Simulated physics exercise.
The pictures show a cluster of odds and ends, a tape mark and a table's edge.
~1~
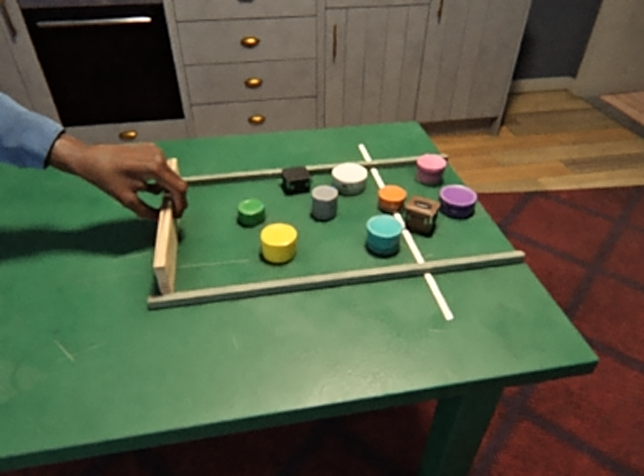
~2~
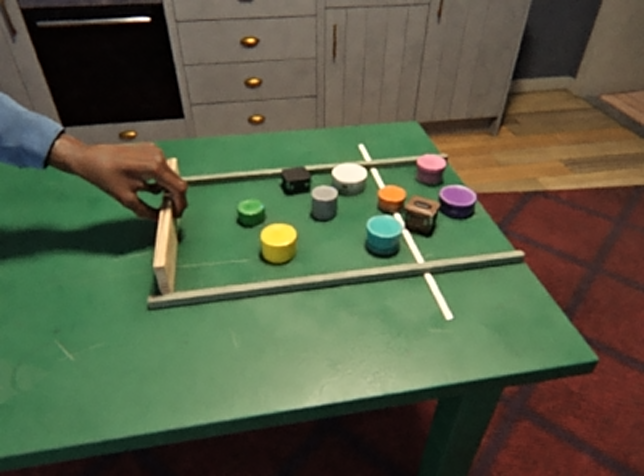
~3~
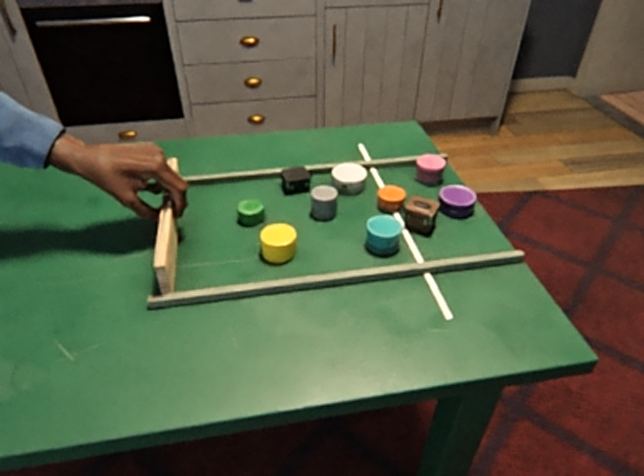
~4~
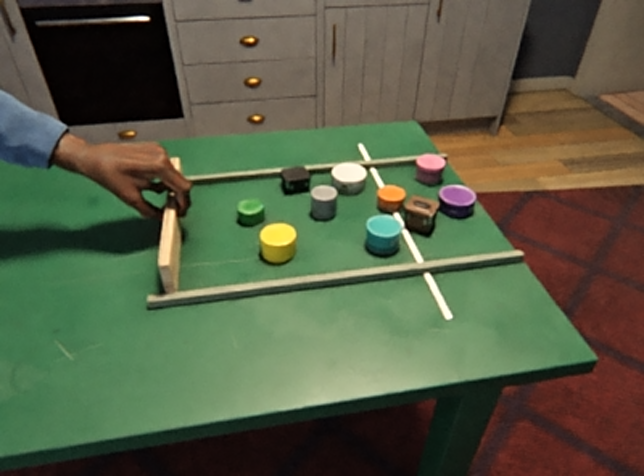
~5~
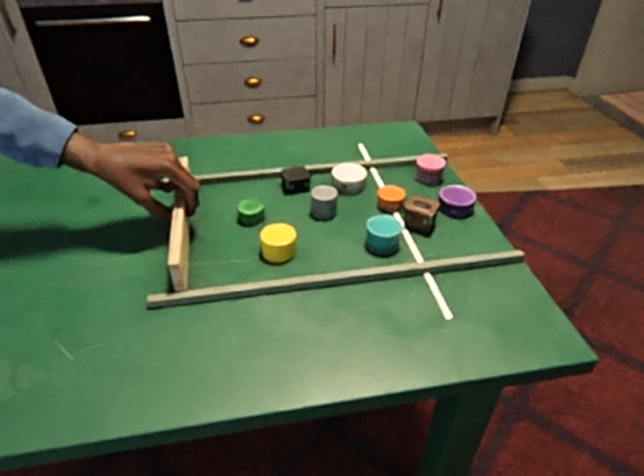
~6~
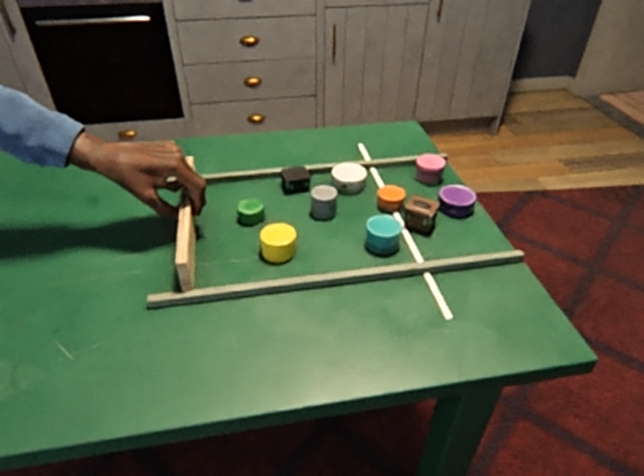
A hand slides a wooden board slightly right toward colourful tubs on a green table.
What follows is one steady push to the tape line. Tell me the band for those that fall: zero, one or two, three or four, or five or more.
The number that fall off is zero.
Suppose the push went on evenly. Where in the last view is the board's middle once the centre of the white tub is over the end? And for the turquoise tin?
About (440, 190), and (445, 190) for the other.
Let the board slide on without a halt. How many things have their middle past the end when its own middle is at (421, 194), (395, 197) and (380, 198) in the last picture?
The counts: 1, 0 and 0.
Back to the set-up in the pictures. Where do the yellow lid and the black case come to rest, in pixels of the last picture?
About (425, 229), and the other about (390, 172).
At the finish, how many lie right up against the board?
That makes 3.
Early on, none off yet; purple tub at rest near (456, 201); pink pot at rest near (430, 170); brown case at rest near (421, 215).
Finally, the number that fall off is zero.
